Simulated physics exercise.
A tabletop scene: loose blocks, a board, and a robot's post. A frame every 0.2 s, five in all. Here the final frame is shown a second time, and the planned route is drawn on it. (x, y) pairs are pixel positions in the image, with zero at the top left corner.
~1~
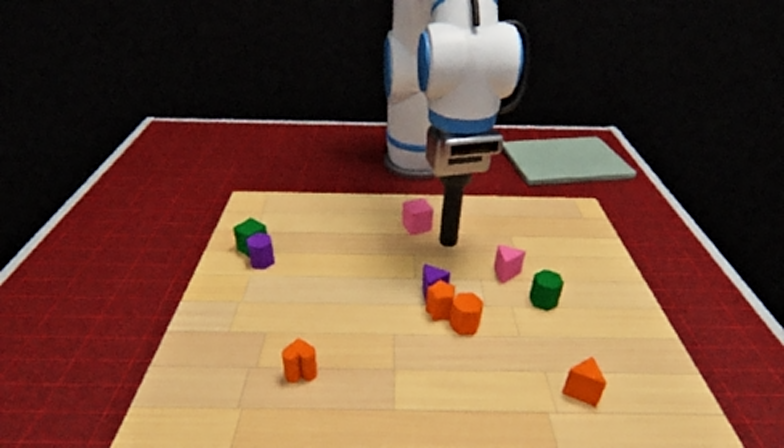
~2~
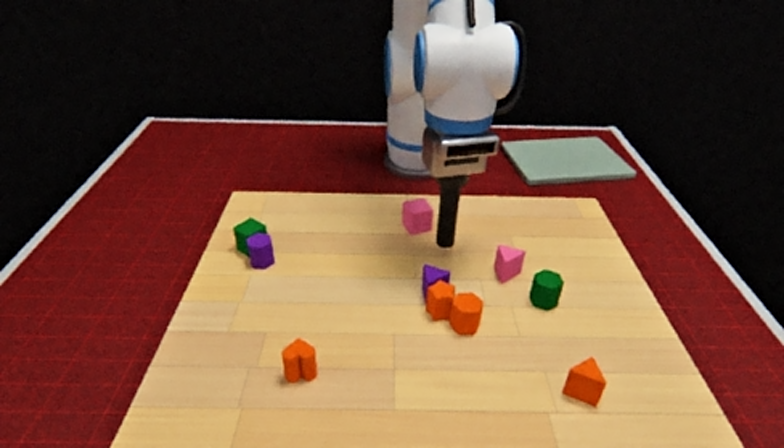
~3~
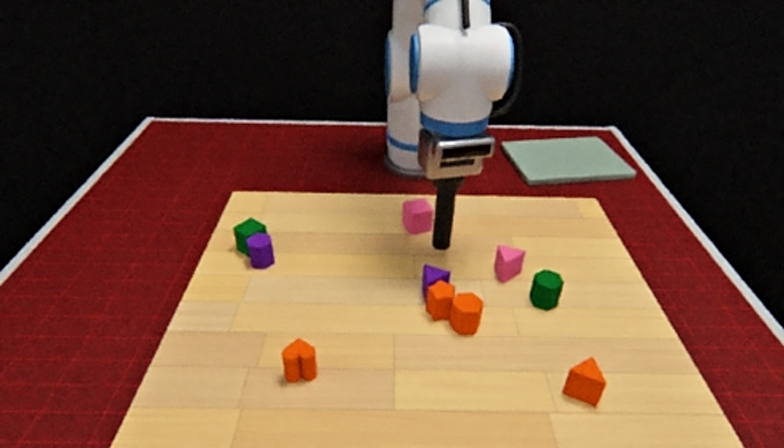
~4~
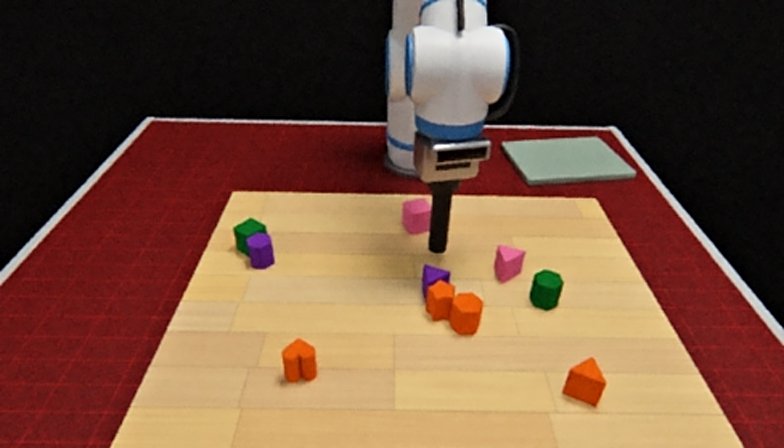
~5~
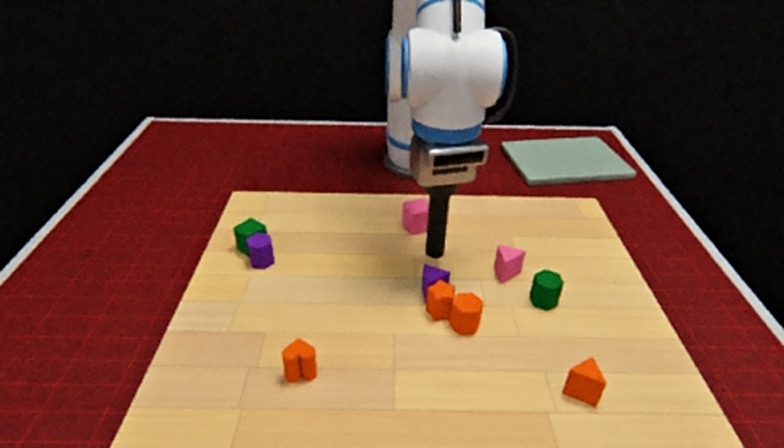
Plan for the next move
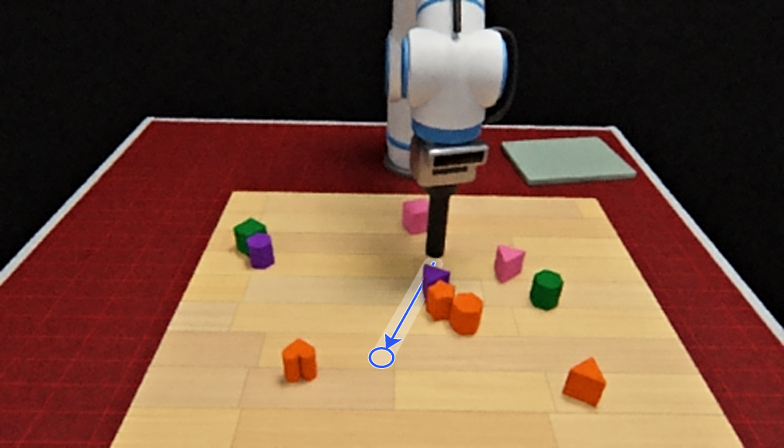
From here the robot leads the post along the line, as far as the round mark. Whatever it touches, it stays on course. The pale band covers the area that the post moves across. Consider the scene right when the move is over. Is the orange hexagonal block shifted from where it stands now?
Yes, that is what happens.
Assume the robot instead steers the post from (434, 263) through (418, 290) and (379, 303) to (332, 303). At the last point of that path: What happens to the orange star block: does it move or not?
The orange star block changes place.
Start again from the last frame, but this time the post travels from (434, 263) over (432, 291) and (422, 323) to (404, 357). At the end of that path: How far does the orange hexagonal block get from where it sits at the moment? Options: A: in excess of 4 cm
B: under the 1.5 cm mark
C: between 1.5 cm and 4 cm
The one that fits is B, under the 1.5 cm mark.
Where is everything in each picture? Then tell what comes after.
Lower end of the post at (448, 242), tops of blocks, pink square block at (418, 206), purple three-sided block at (435, 272), orange star block at (442, 289), orange hexagonal block at (468, 302), in the first picture.
Post at (445, 243), blocks as before, in the second picture.
Post at (441, 245), blocks as before, in the third picture.
Post at (437, 248), blocks as before, in the fourth picture.
Post at (435, 253), pink square block at (418, 206), purple three-sided block at (435, 272), orange star block at (442, 289), orange hexagonal block at (468, 302), in the fifth picture.
The drawn path runs straight from (434, 263) to (382, 357).
On the path given first. One third of the way, post at (419, 281); purple three-sided block at (430, 281), turned 35° anticlockwise; orange star block at (445, 296), turned 10° anticlockwise; orange hexagonal block at (472, 304).
Two thirds of the way, post at (402, 311); purple three-sided block at (421, 308), turned 90° anticlockwise; orange star block at (447, 308), turned 60° anticlockwise; orange hexagonal block at (476, 305), turned 25° anticlockwise.
At the end, post at (382, 346); pink square block not moved; purple three-sided block at (420, 309), turned 95° anticlockwise; orange star block at (447, 308), turned 65° anticlockwise; orange hexagonal block at (476, 305), turned 25° anticlockwise.
